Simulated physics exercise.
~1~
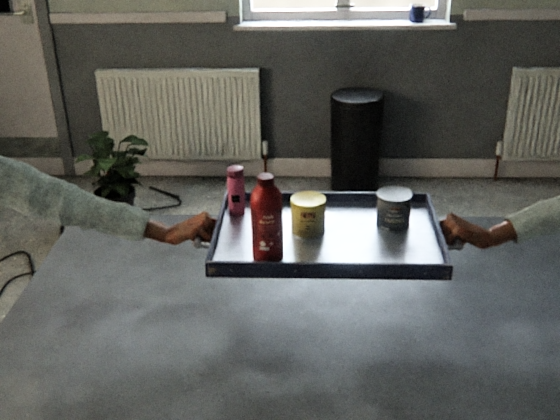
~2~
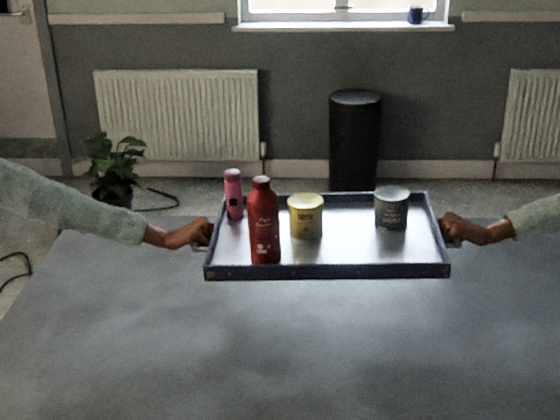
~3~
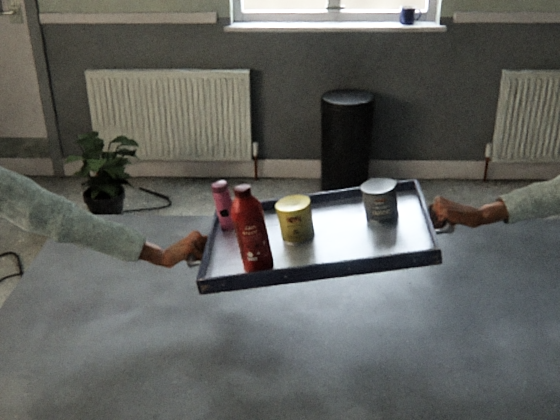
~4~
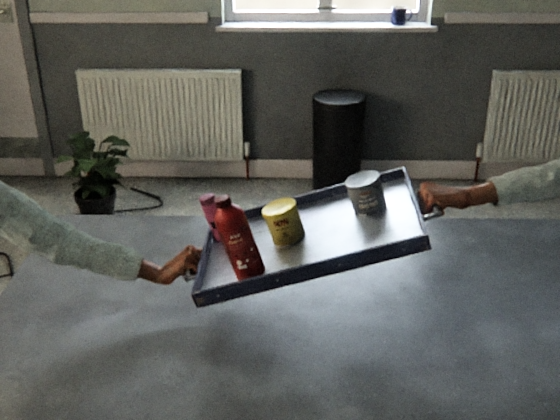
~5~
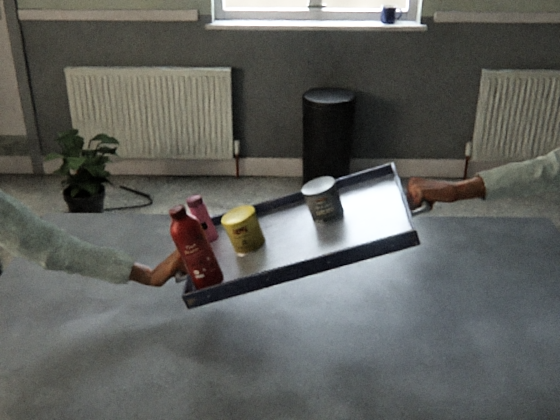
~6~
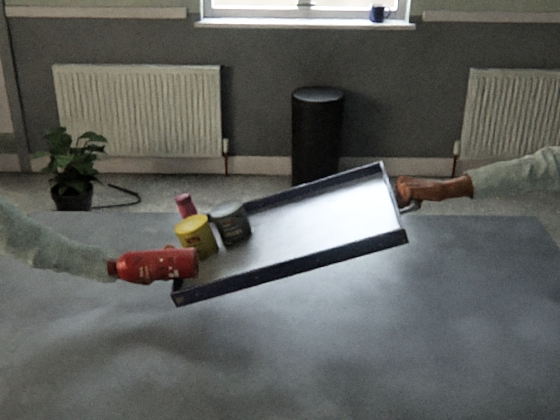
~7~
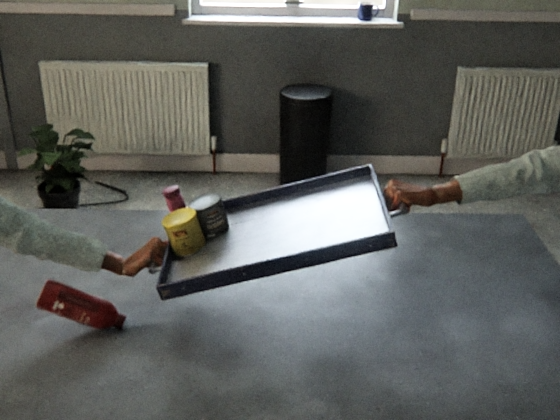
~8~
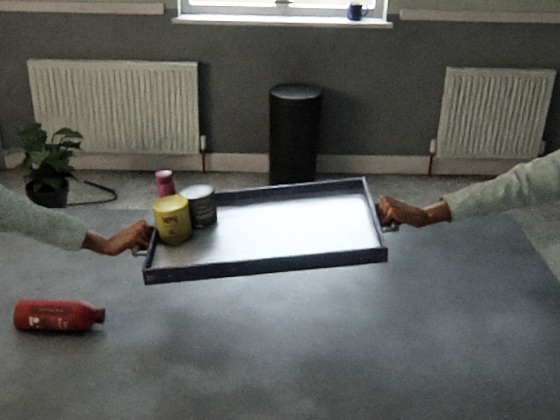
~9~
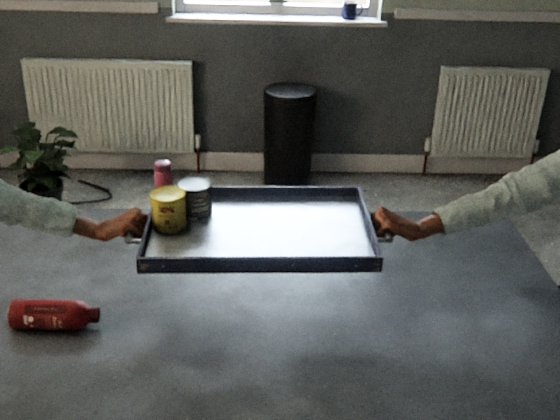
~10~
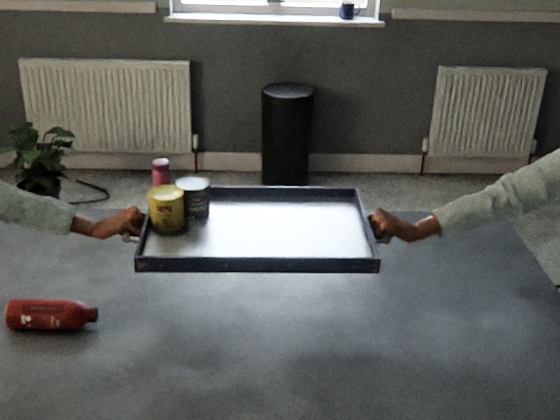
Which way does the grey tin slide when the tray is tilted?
The grey tin slides to the left along the tray, ending up beside the yellow tin.
